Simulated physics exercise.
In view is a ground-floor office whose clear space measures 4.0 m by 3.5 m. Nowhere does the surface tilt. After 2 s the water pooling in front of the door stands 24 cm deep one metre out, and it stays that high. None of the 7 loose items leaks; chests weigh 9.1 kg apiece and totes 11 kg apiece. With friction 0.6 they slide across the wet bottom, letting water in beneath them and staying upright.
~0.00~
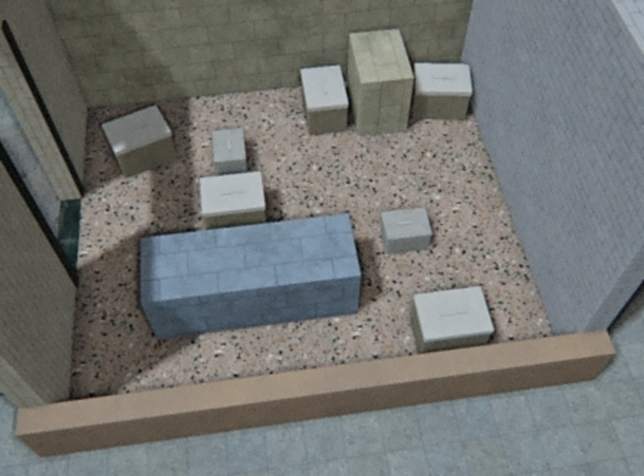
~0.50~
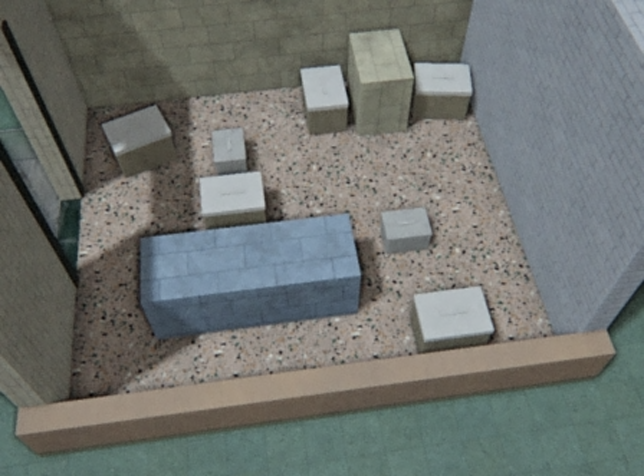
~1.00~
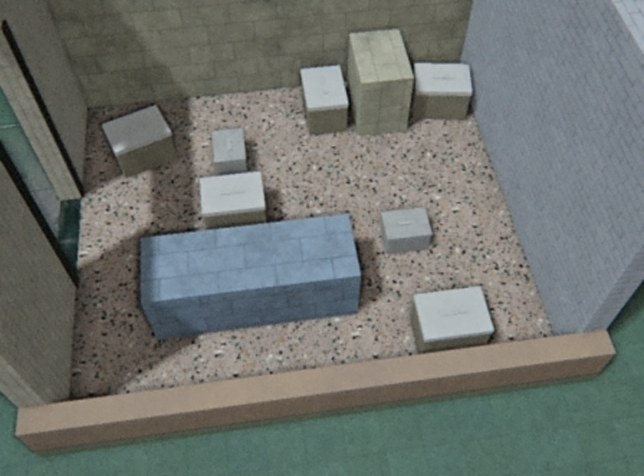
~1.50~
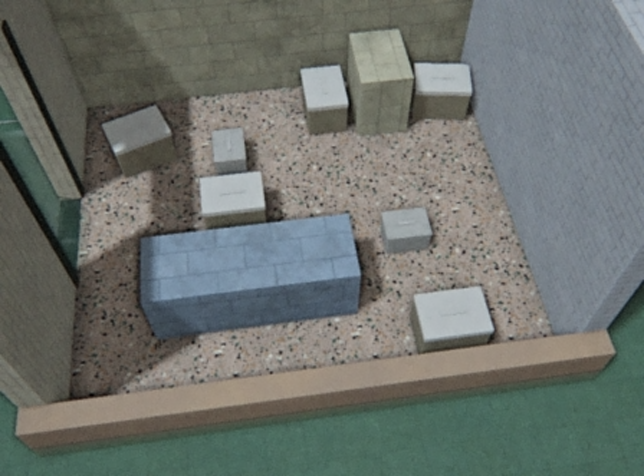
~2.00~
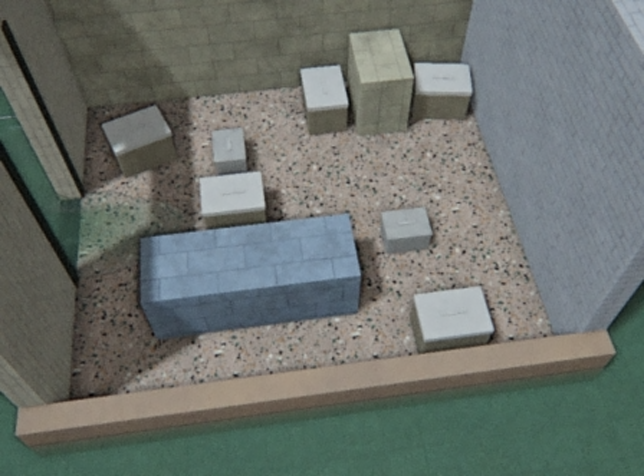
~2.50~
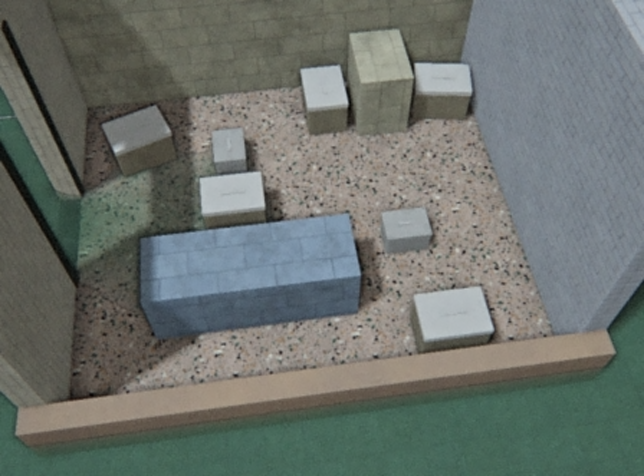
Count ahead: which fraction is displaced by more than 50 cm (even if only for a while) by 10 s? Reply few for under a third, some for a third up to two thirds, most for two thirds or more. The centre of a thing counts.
Some.
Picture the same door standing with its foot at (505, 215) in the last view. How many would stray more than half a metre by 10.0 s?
5.
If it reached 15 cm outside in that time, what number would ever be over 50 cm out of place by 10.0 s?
So the tally would be 1.
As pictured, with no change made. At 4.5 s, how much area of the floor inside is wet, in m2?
Close to 9.5 m2, I'd say.
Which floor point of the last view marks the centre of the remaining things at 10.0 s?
Mean floor pixel: About (343, 180).
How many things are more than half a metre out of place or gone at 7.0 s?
I get 2.
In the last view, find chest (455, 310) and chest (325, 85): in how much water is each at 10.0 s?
About 11 and 13 cm.
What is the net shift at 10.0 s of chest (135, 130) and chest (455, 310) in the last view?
The first is 30 cm from its start, the second 140 cm.
After 3.5 s 1 of 7 are over 50 cm from their spots; 1 afloat.
After 4.5 s 2 of 7 are over 50 cm from their spots; 1 afloat.
After 7.0 s 2 of 7 are over 50 cm from their spots; 5 afloat.
After 10.0 s 4 of 7 are over 50 cm from their spots, and 4 have been at some point; 7 afloat.
